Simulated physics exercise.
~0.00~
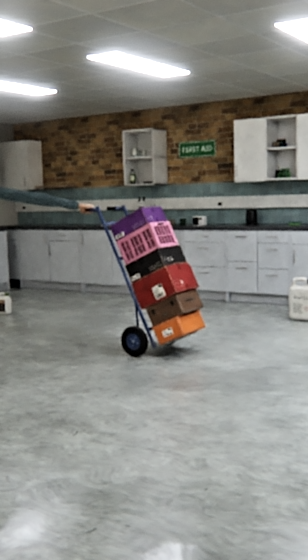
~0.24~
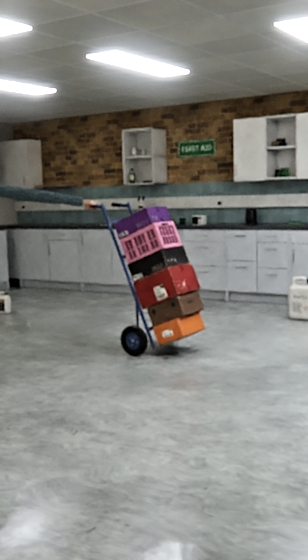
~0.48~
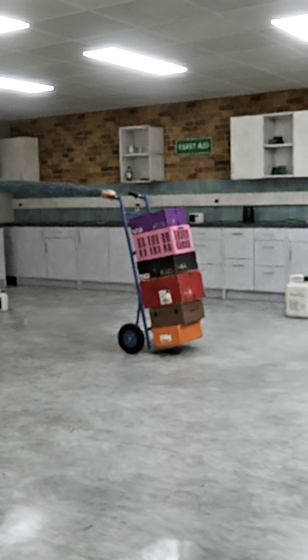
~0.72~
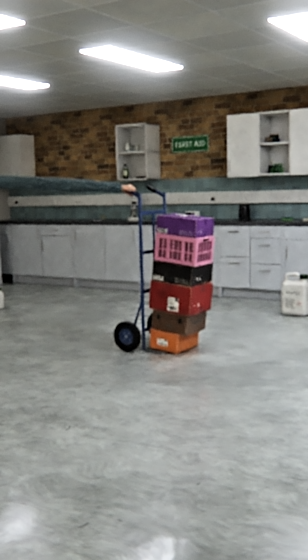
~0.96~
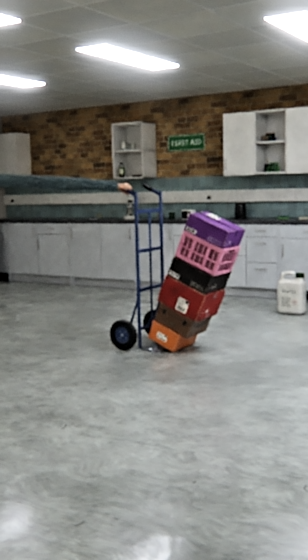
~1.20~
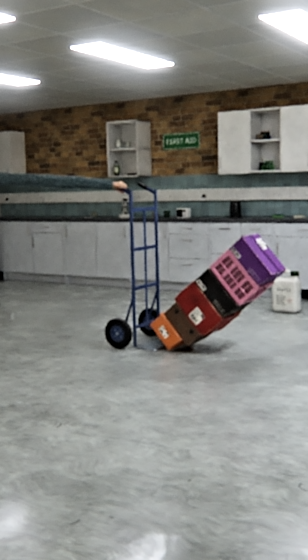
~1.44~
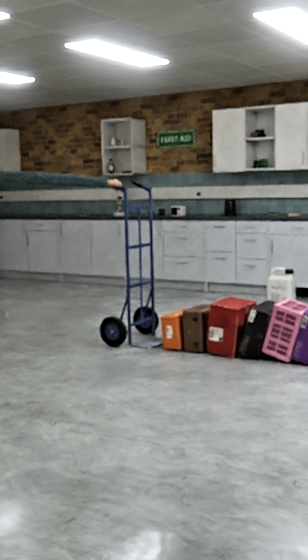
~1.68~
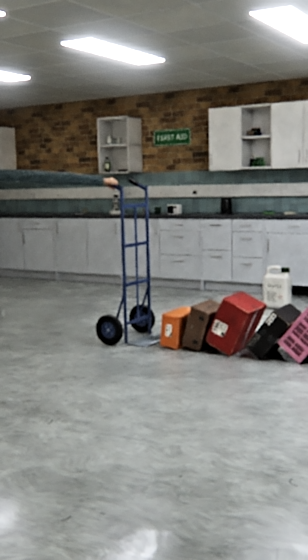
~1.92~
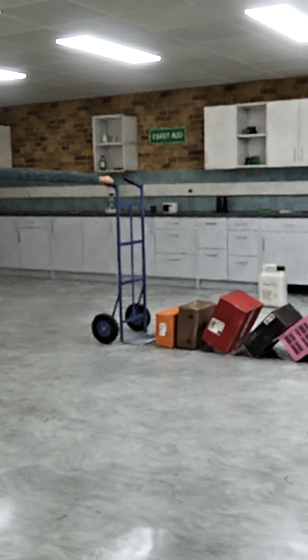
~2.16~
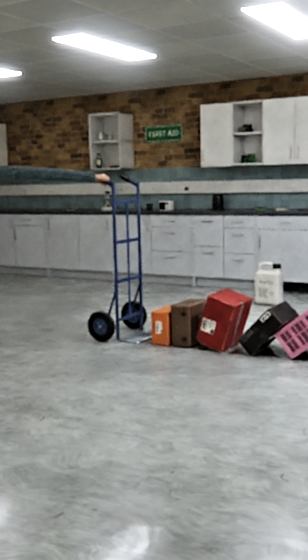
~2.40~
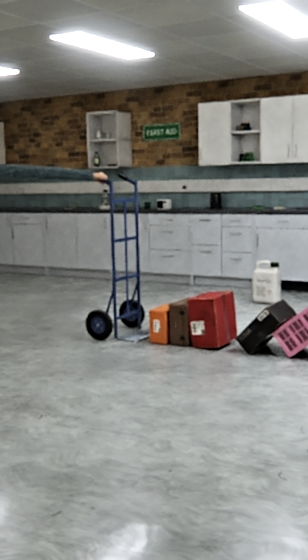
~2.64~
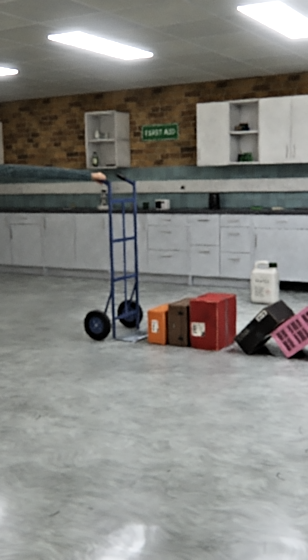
A blue hand truck tips upright and its stacked boxes topple rightward across the floor.
